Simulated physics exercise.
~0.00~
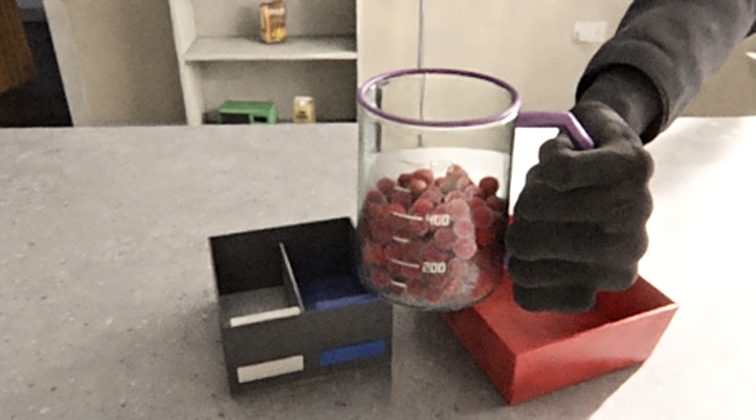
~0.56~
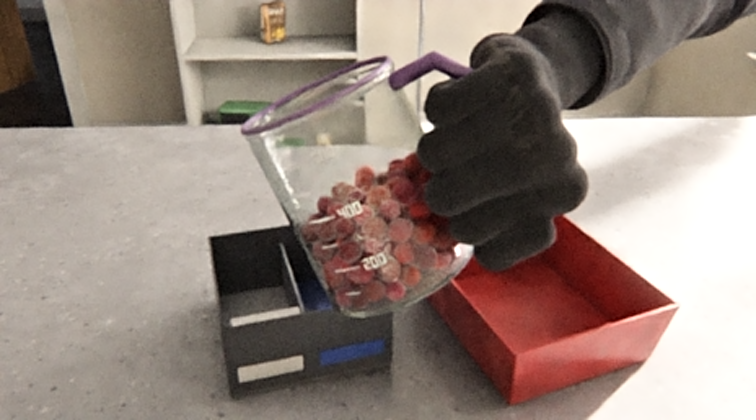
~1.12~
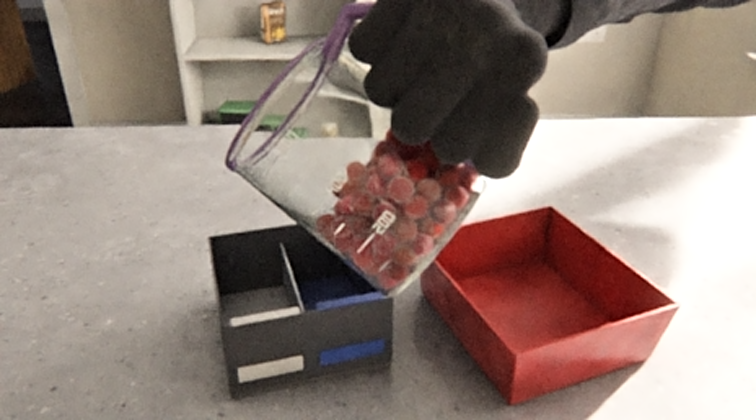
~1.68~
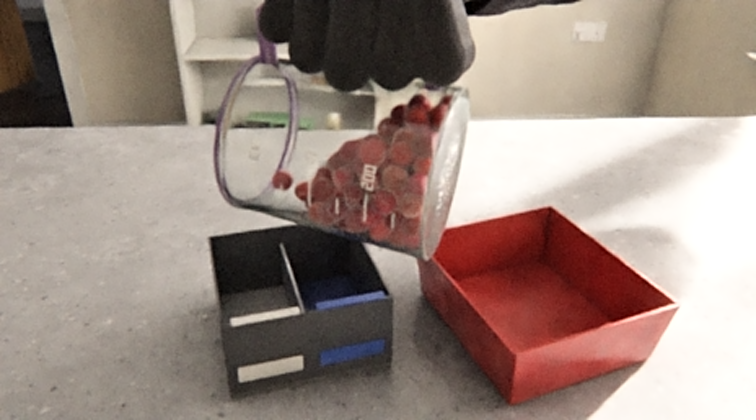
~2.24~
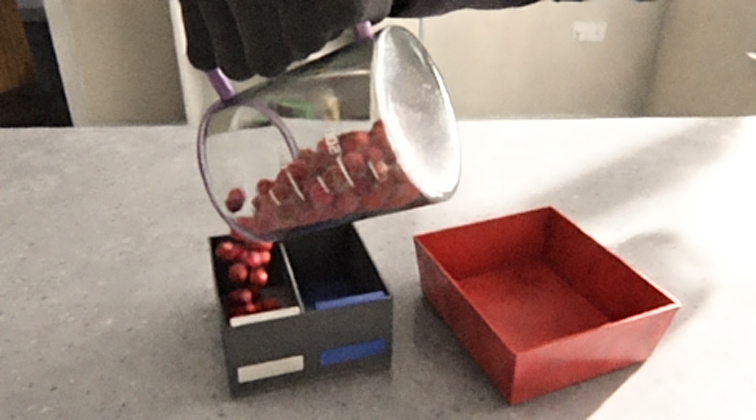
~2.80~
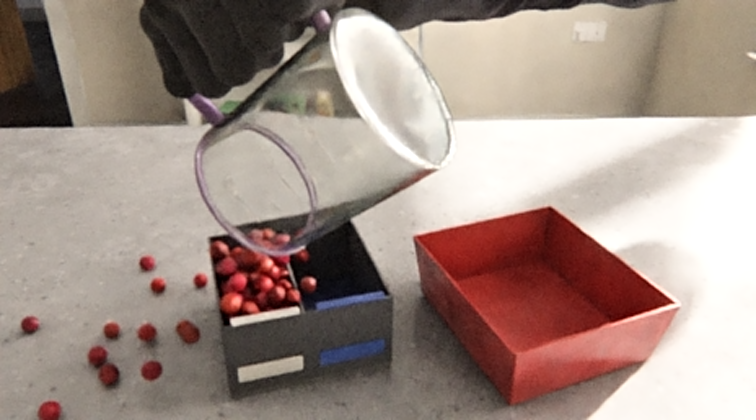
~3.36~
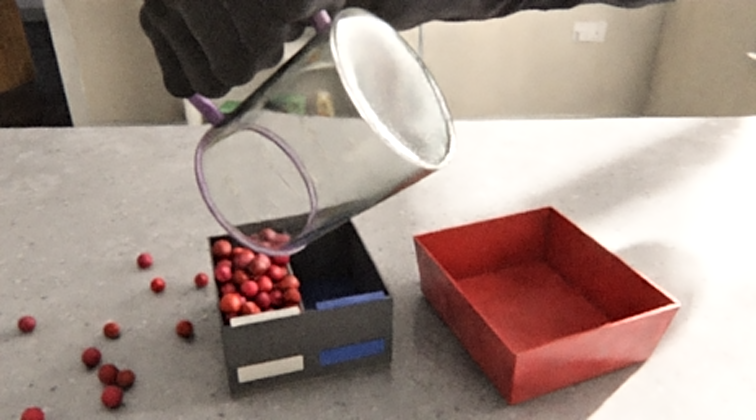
A gloved hand carried a clear jug of red berries left over a black tin, tipping it until the berries poured into the white section, nearly filling it, while several bounced out and scattered across the table, leaving the red tin empty.
